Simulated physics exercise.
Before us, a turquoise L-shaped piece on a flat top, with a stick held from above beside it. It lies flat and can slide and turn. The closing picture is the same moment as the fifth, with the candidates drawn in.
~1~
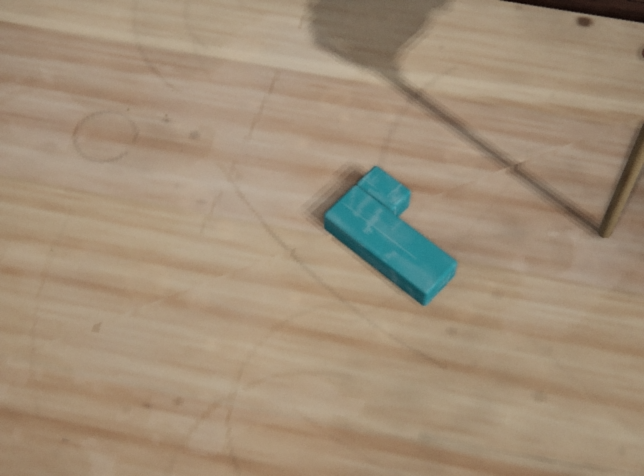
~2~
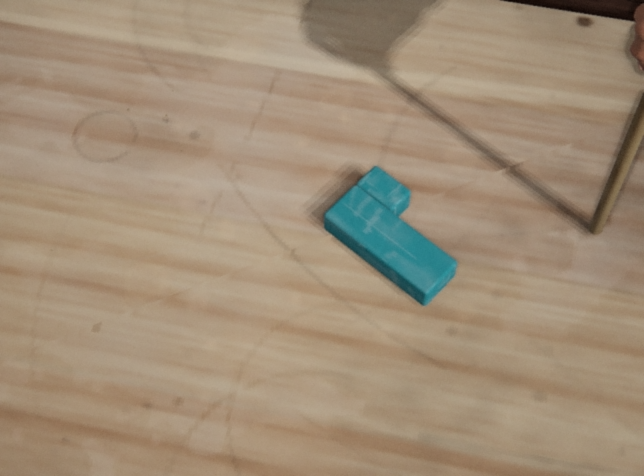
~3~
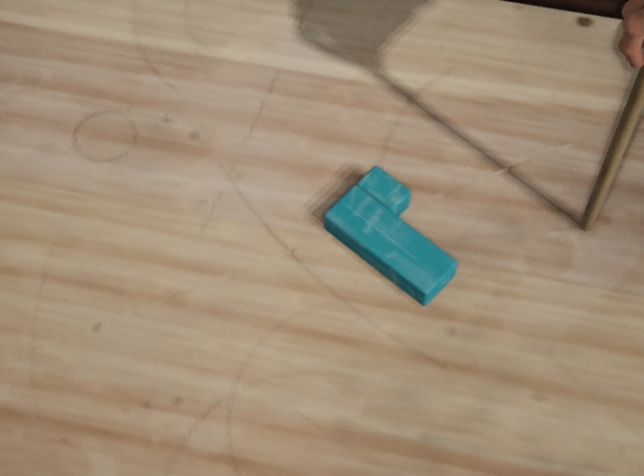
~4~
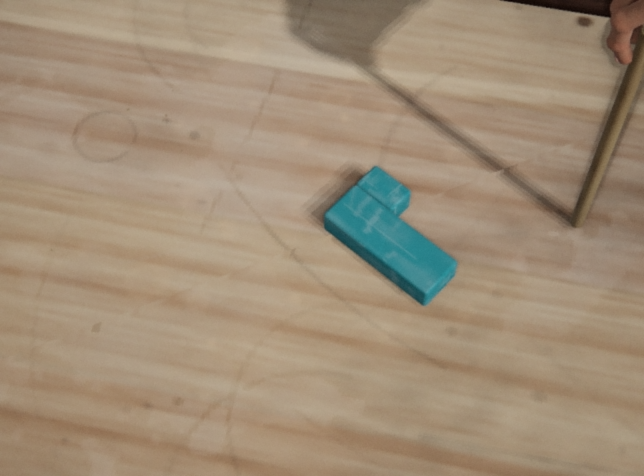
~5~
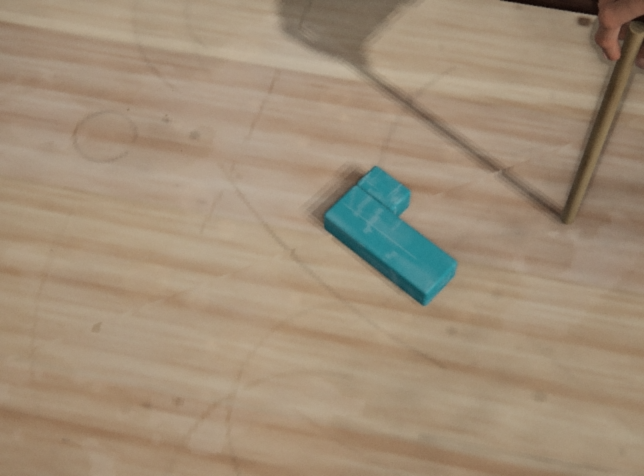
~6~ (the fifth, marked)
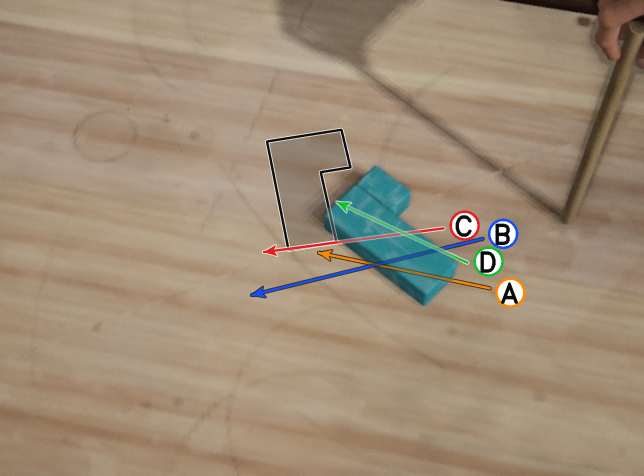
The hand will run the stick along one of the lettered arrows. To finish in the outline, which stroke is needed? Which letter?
It ends in the outline with A.
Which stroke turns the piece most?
B.
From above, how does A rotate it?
Clockwise.
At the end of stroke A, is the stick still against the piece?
At the end, yes.
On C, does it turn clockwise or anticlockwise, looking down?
On that stroke, anticlockwise.
On the marked copy, A from (490, 288) to (319, 253); B from (483, 239) to (252, 295); C from (444, 228) to (264, 252); D from (468, 263) to (337, 202).
Following A. Soon after the start, foot of the stick (427, 277), piece (364, 224).
Later, foot of the stick (366, 263), piece (321, 196).
In the end, foot of the stick (319, 254), piece (302, 177); it fills the outline.
As for the rest, B leaves the piece out of the outline, at (282, 229); C leaves the piece out of the outline, at (286, 259); D leaves the piece out of the outline, at (345, 216).
